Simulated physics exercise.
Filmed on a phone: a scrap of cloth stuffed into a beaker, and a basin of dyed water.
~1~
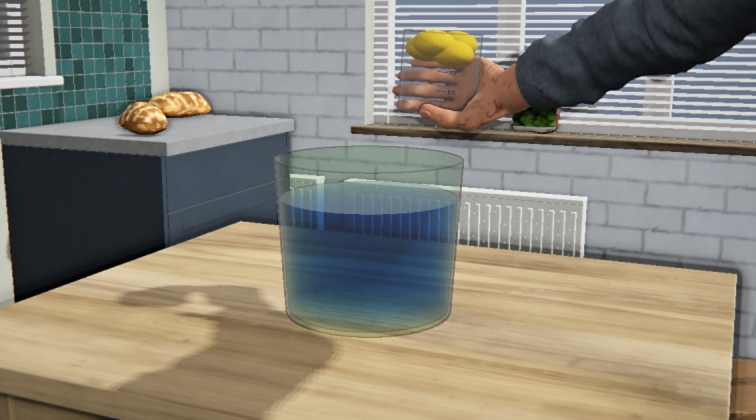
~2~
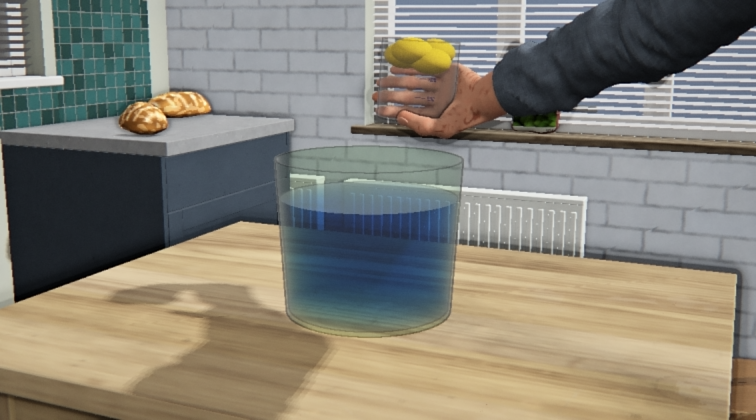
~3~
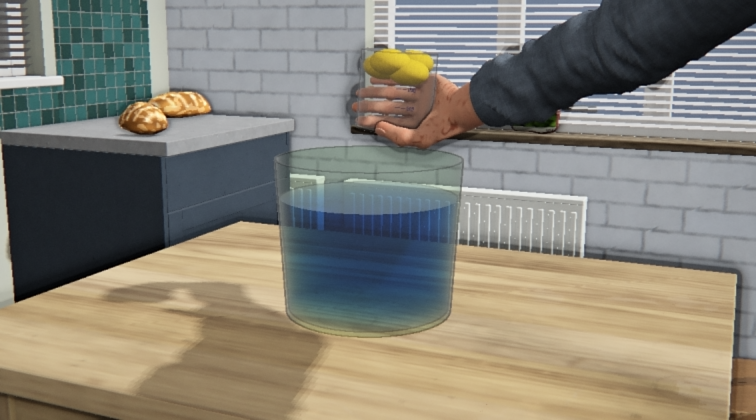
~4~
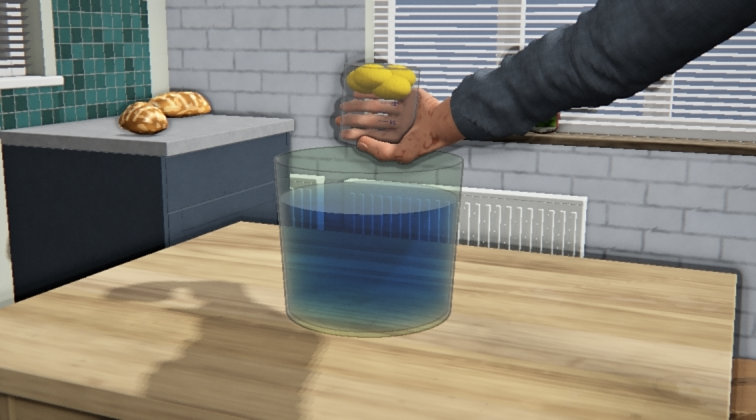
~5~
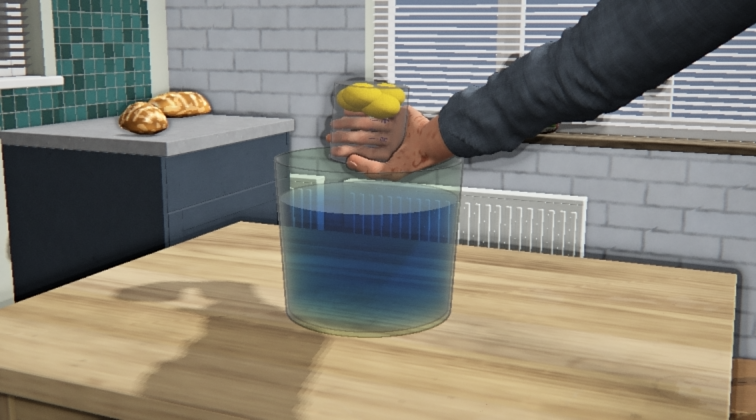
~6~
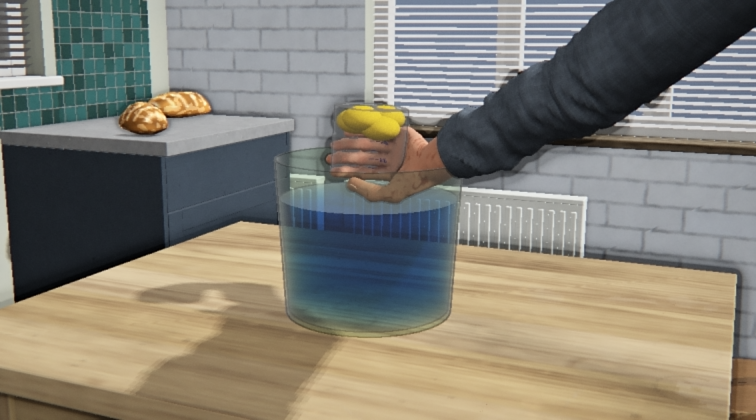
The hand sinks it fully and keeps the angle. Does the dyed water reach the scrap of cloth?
The scrap of cloth remains untouched.
A moment on, the beaker enters the dyed water.
Further on, air is trapped inside and holds the level down.
When it is over, the beaker is under, still full of air, and the scrap of cloth is dry.
